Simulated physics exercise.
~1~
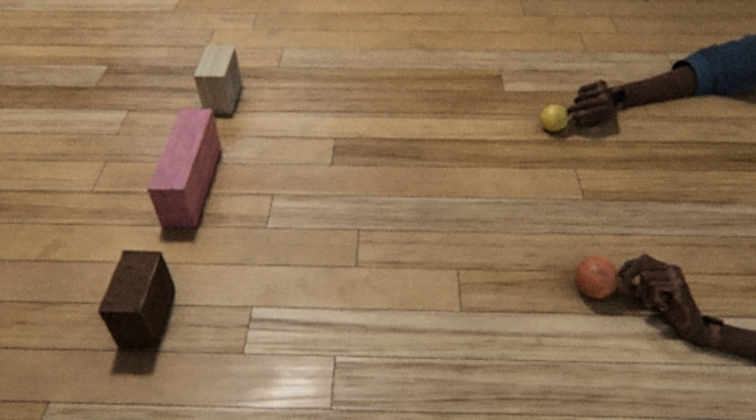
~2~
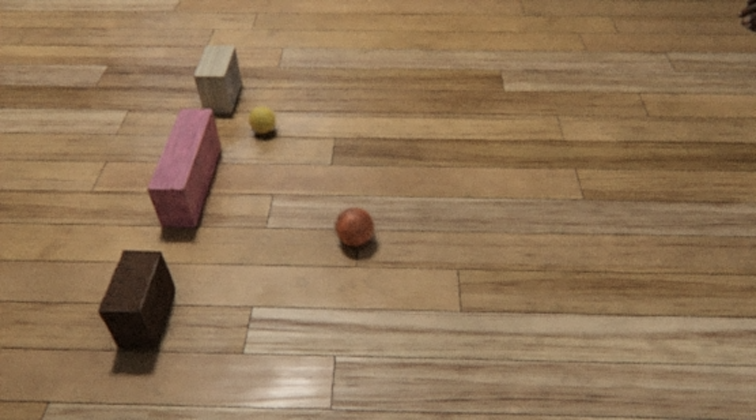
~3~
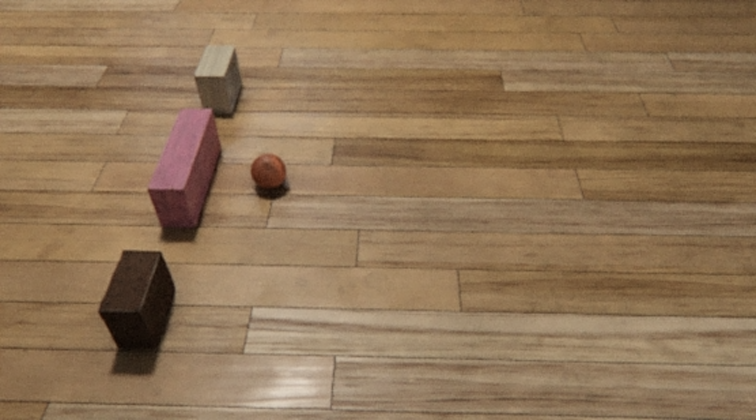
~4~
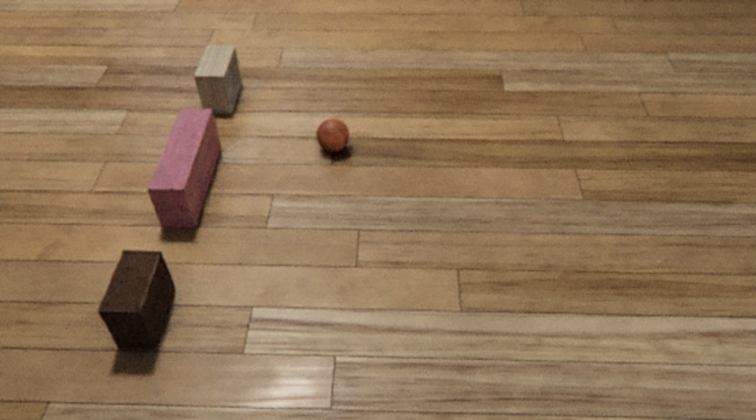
Two hands roll balls left; the yellow slips between blocks while the orange bounces back.
